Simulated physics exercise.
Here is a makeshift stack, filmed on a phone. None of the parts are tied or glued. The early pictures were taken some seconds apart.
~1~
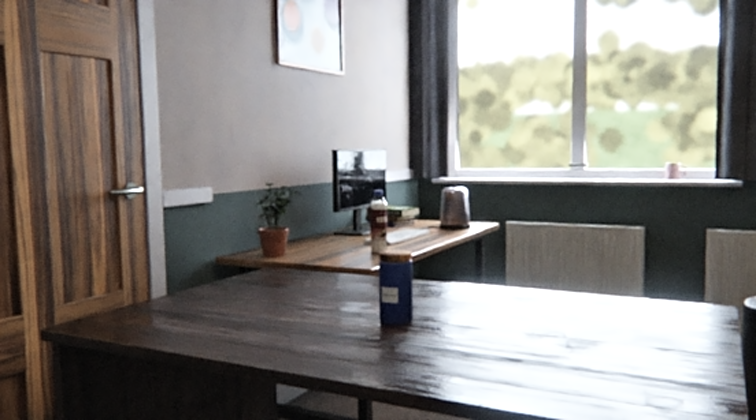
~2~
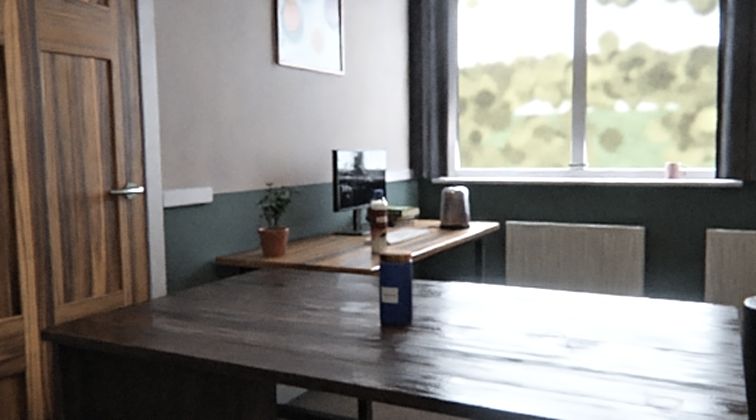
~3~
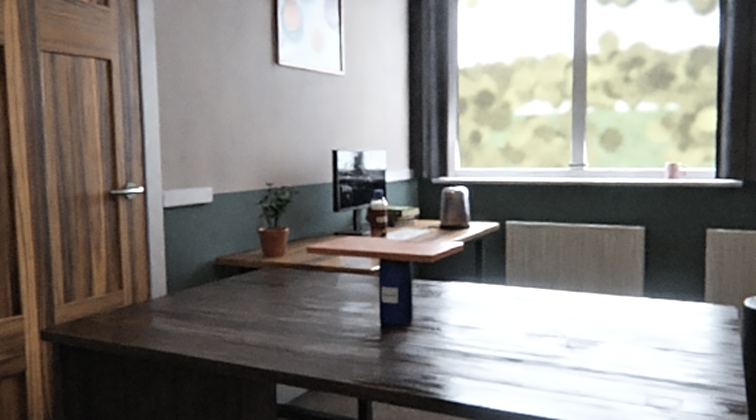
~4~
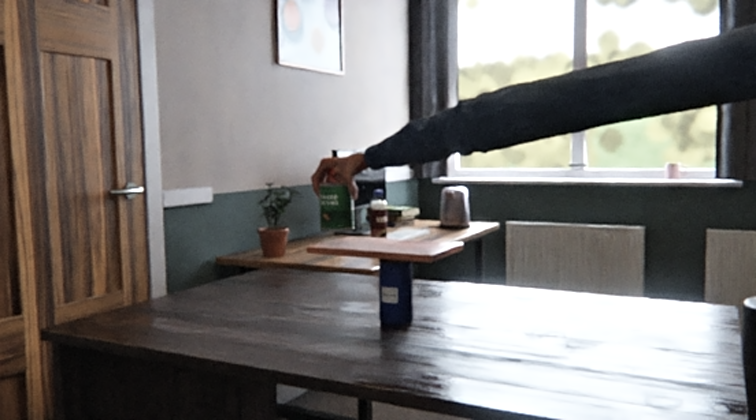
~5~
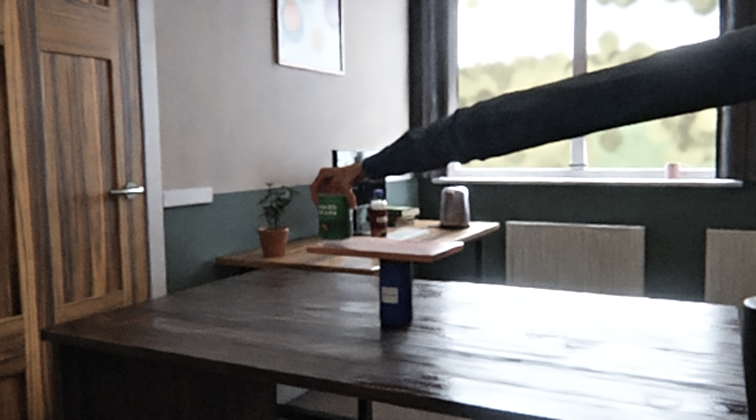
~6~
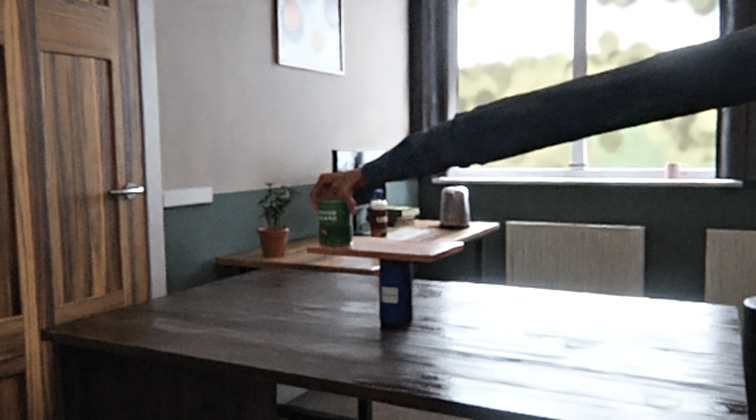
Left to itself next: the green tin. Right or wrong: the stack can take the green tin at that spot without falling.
Wrong.
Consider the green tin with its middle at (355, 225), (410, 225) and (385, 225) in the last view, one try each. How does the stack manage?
In the first case it loses its balance; in the second case it holds; in the third case it stays up.
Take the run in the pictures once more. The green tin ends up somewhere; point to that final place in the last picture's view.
It ends near (296, 297).
Then, 0.30 s after the last picture, green tin now fallen; orange board tipped 40° from how it was.
Then, 0.40 s after the last picture, orange board tipped 71° from how it was.
Then, 1.00 s after the last picture, orange board on its side.
Then, 1.30 s after the last picture, orange board now fallen.
At rest, fallen, orange board and green tin; blue jar in place. Seen from the same camera at the end, green tin near (296, 297). The stack comes apart.
